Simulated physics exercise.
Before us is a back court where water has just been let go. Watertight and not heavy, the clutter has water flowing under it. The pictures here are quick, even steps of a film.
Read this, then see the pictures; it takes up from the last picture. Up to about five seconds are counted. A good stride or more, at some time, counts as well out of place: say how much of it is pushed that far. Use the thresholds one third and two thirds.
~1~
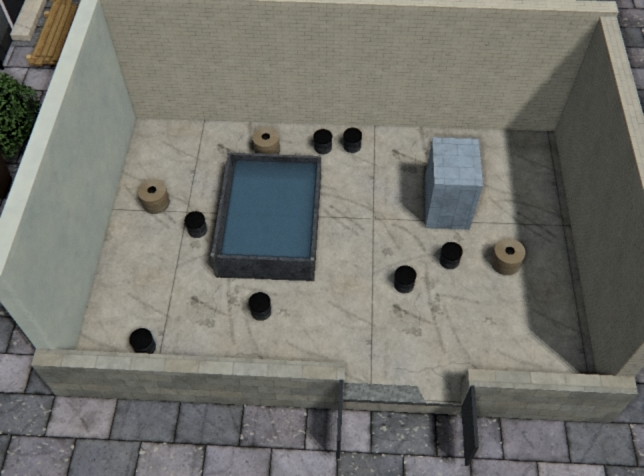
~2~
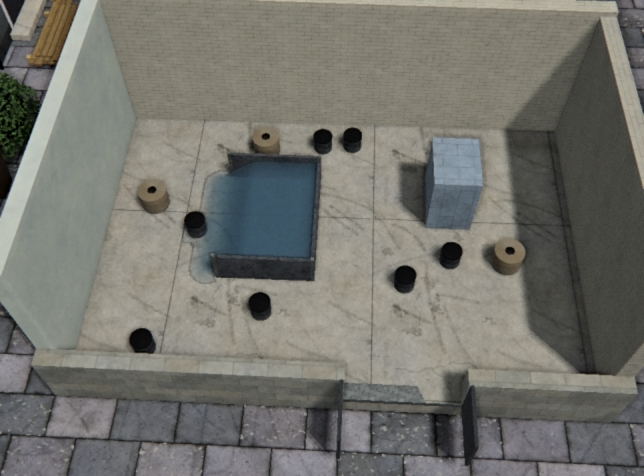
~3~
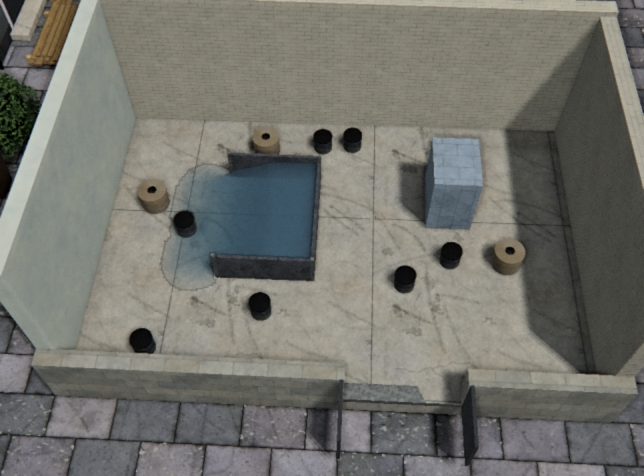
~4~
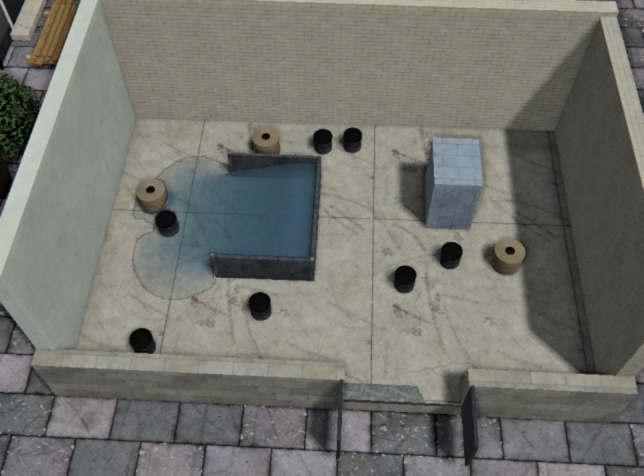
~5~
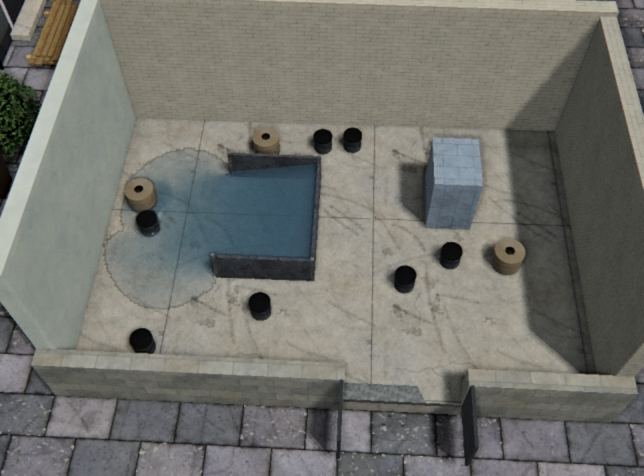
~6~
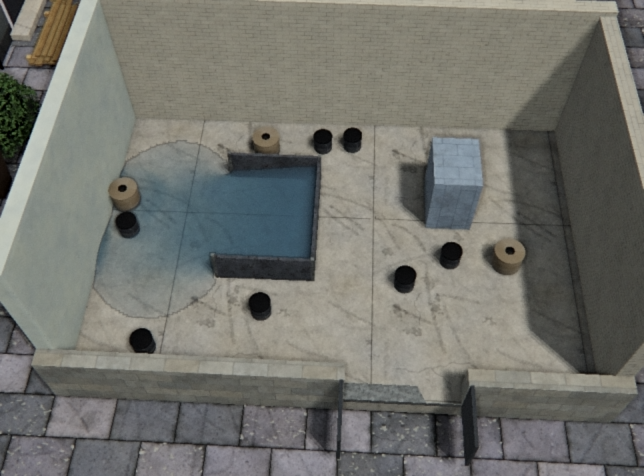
I'd put it between one third and two thirds.
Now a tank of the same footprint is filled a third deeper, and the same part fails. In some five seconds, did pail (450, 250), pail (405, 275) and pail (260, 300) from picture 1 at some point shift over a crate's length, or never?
One: Stayed below the mark. Two: Stayed below the mark. Three: Stayed below the mark.
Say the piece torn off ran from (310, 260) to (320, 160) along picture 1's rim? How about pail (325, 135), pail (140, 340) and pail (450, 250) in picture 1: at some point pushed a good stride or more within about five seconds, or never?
Lab note - in sequence: Did not travel far; did not travel far; travelled far enough.
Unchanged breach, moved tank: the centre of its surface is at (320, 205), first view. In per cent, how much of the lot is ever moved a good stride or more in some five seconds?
It comes to some 40 %.
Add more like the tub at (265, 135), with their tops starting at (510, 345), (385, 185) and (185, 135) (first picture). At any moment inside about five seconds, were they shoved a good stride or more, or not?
So, in order, the copies go nowhere much, nowhere much, a long way.
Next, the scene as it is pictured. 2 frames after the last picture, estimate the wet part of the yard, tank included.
25 in a hundred, roughly.
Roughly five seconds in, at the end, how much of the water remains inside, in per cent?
I'd say close to 100 percent.
A moment on, 1 of 10 are well off their spots; 2 afloat.
Next, 2 of 10 are well off their spots; 2 afloat.
Later, 3 of 10 are well off their spots; 1 afloat.
In the end, 5 of 10 are well off their spots, and 5 have been at some point; 1 afloat.
